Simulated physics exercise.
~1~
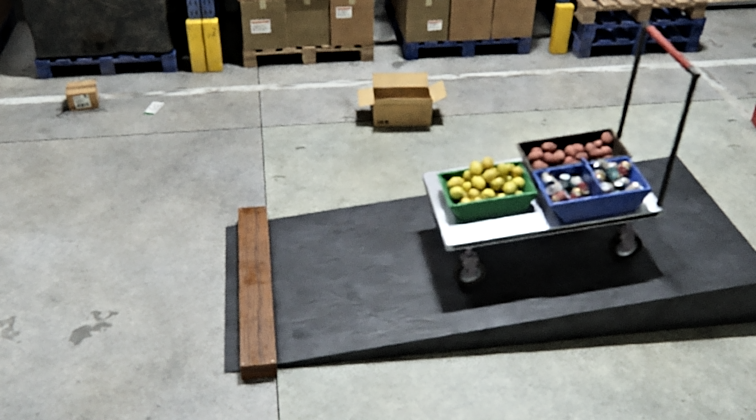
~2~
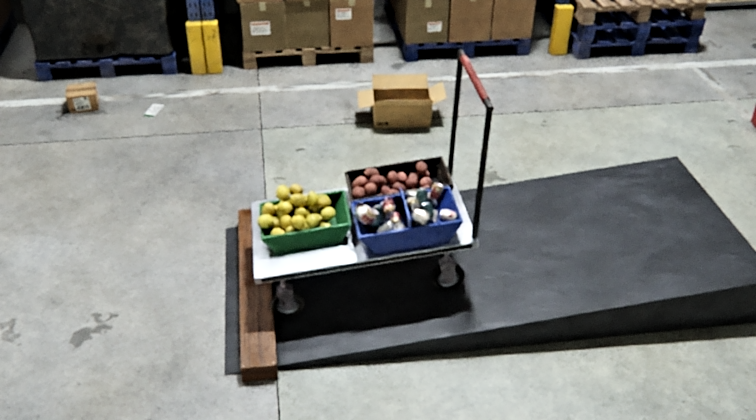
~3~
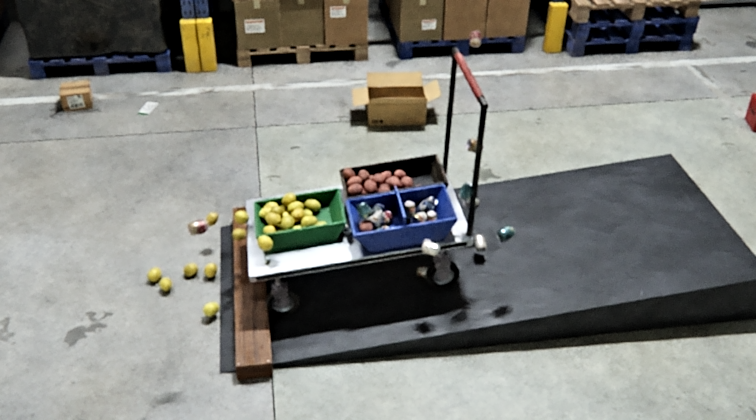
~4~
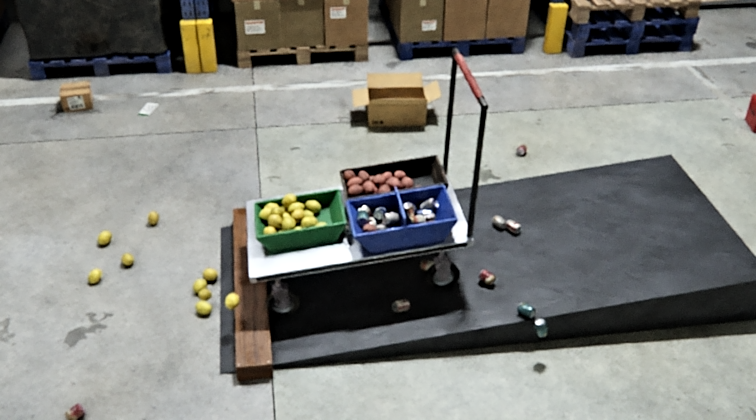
Lemons and small cans spilled from a flat cart when it rolled left down a dark ramp and stopped at a wooden sill, the lemons scattering across the floor and the cans mostly onto the ramp, while most of the red potatoes stayed aboard.
